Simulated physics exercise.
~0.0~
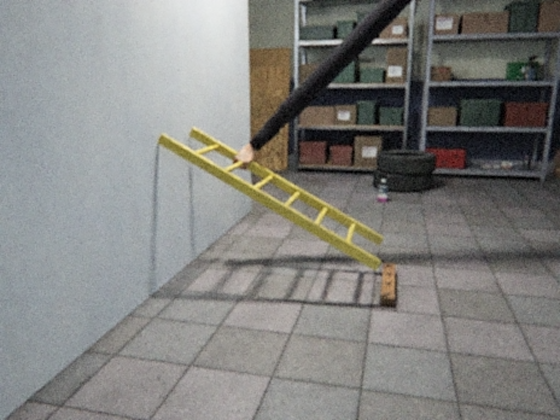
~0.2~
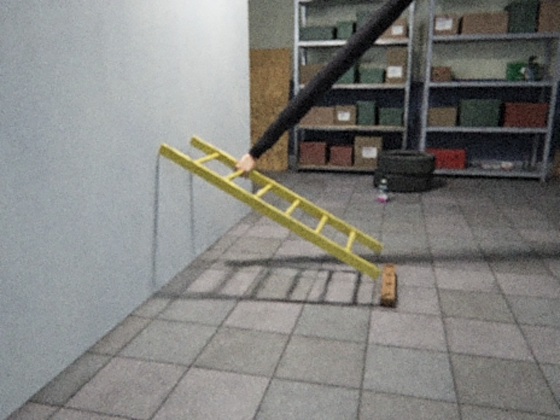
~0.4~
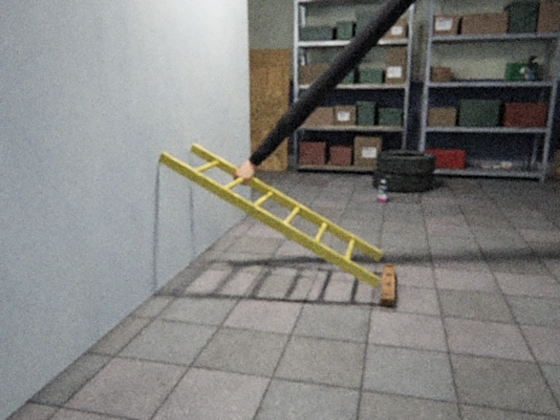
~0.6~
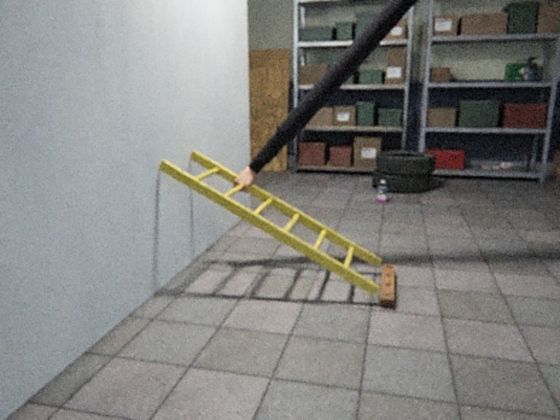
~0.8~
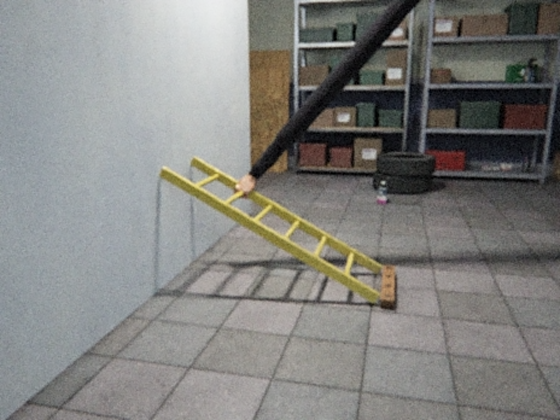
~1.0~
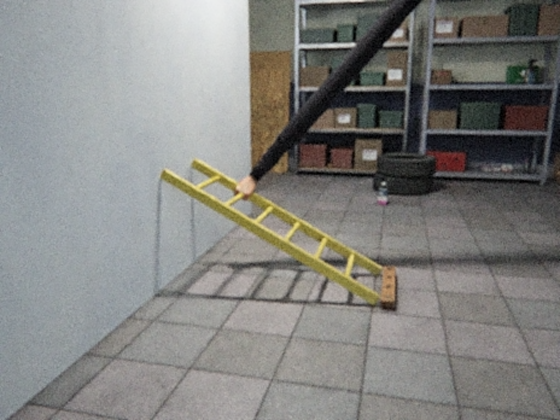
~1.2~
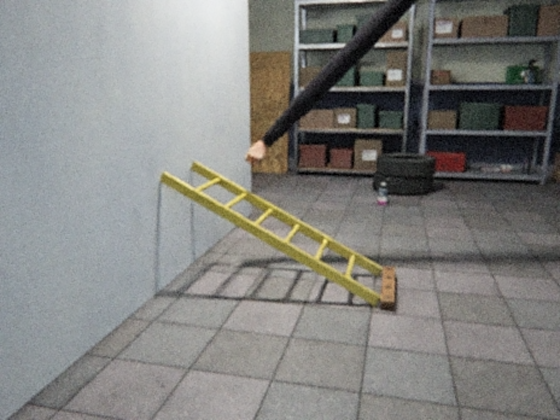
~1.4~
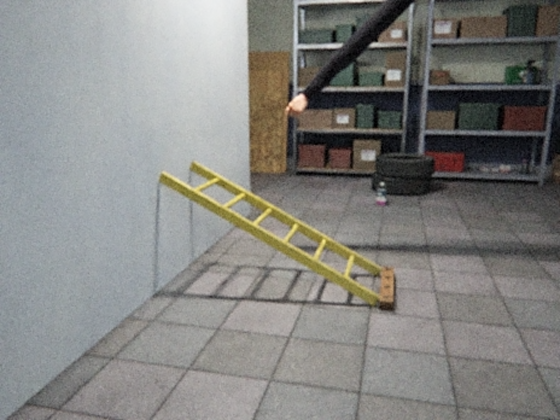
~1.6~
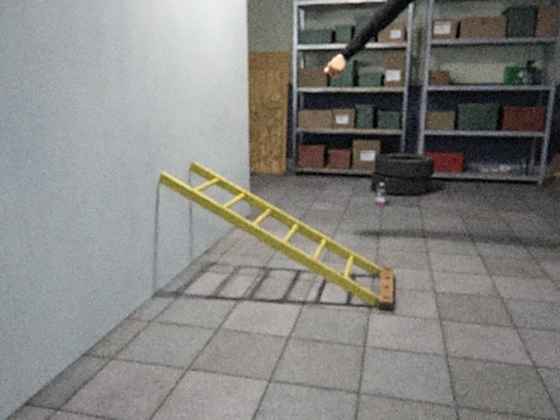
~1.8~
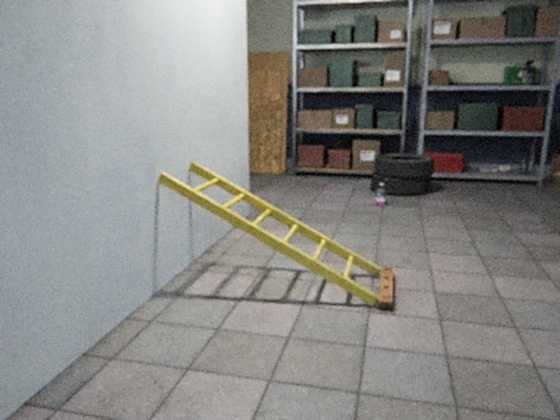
In a storeroom with grey floor tiles, seen from a slightly swaying viewpoint, a yellow ladder leans at a low angle against the pale wall on the left. Its feet are near a brown wooden batten on the floor, while metal shelves of boxes and a stack of dark tyres stand behind. A dark-sleeved arm reaches in from the upper right, holding the ladder and lowering it slightly until its feet rest by the batten. The hand then lets go and draws back up and out of view. The ladder stays leaning against the wall, its feet still at the batten.
